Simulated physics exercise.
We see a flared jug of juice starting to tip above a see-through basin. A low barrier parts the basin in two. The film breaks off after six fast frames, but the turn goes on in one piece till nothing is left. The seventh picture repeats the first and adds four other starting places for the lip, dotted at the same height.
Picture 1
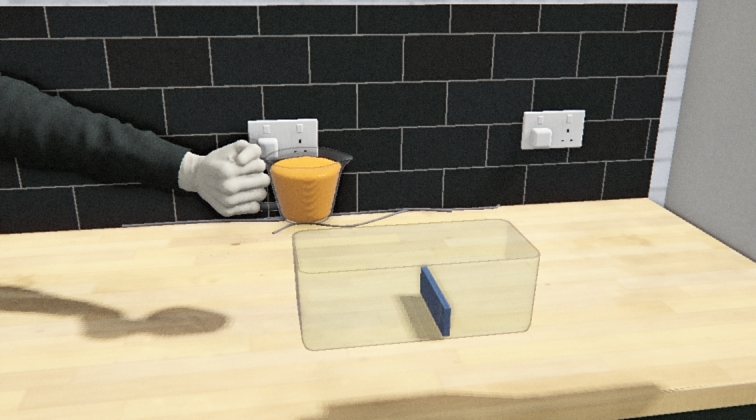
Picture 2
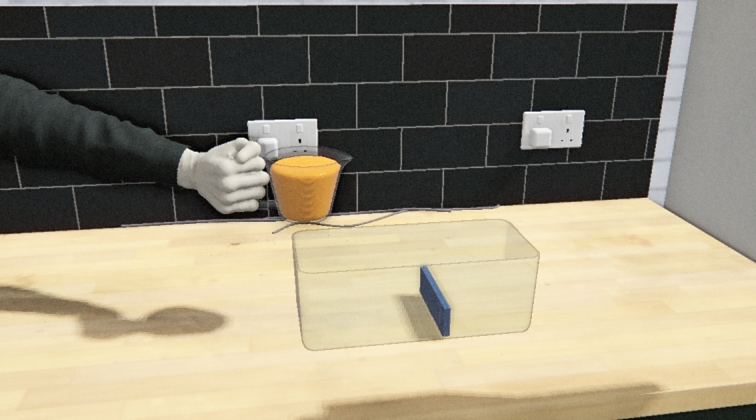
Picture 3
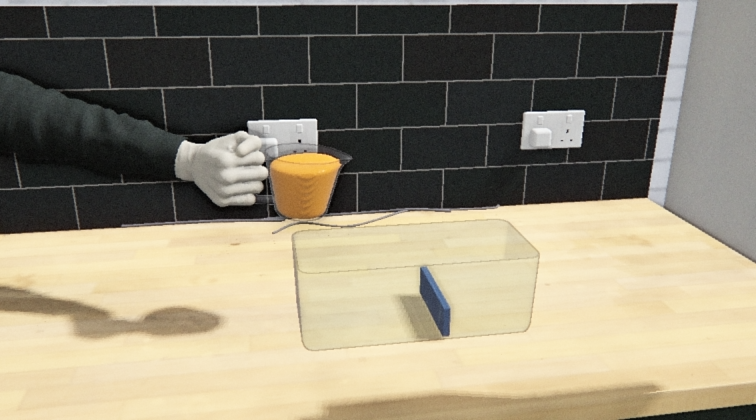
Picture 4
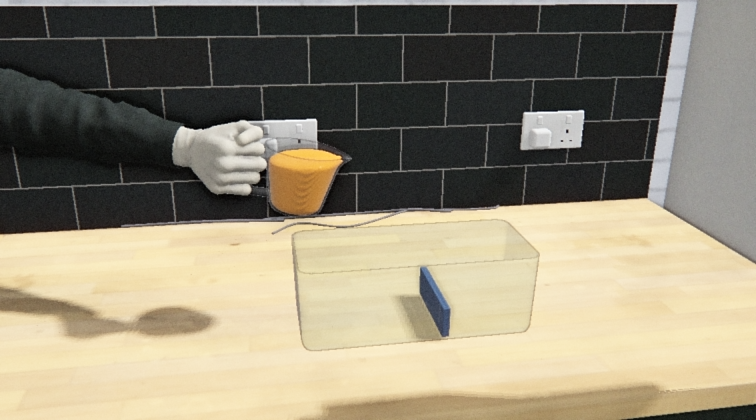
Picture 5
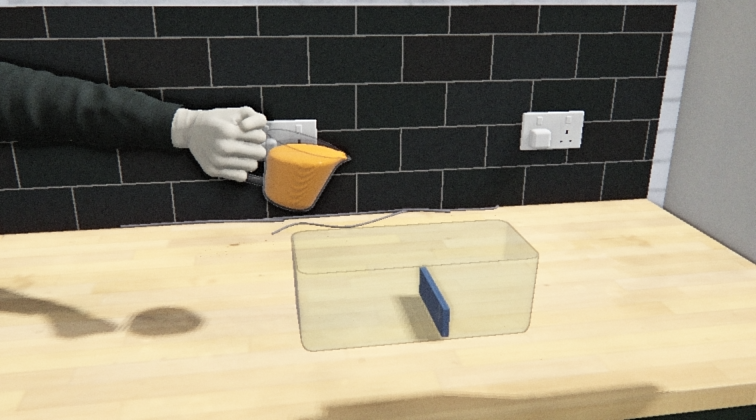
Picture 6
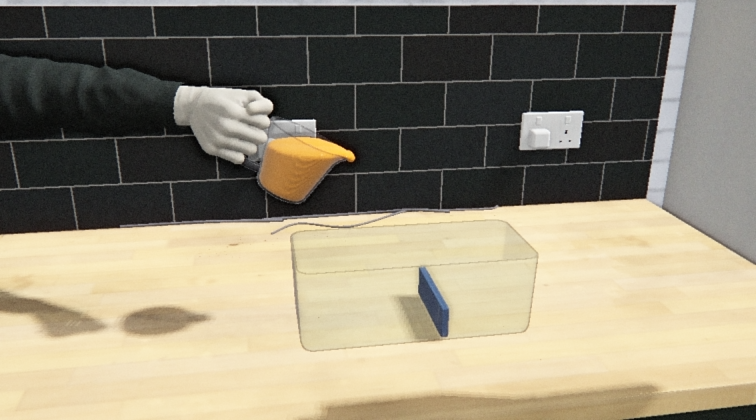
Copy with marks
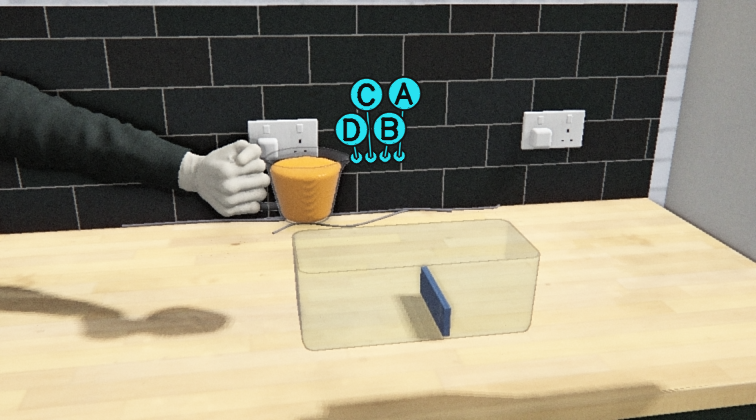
A gloved hand tilts a jug of orange juice until the juice reaches its lip.
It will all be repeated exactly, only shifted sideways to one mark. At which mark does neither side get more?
Spot C does it best.
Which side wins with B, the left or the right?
The right one.
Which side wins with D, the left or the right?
The left side.
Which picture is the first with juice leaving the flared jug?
Picture 6.
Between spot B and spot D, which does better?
B it is.
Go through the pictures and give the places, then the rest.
Upright, lip at (351, 157); basin from (302, 348) to (530, 328); top of the wall at (435, 286); nothing has left yet.
Upright, lip at (351, 157); nothing has left yet.
Tipped about 5°, lip at (351, 157); nothing has left yet.
Tipped about 11°, lip at (350, 158); nothing has left yet.
Tipped about 18°, lip at (349, 158); nothing has left yet.
Tipped about 28°, lip at (348, 158); juice is over the lip, down to (348, 158).
On the marked copy, A at (399, 155); B at (385, 156); C at (370, 156); D at (356, 157).
With A, about 8 % ends left of the wall and 90 % right of it.
With B, about 18 % ends left of the wall and 82 % right of it.
With C, about 53 % ends left of the wall and 45 % right of it.
With D, about 93 % ends left of the wall and 5 % right of it.
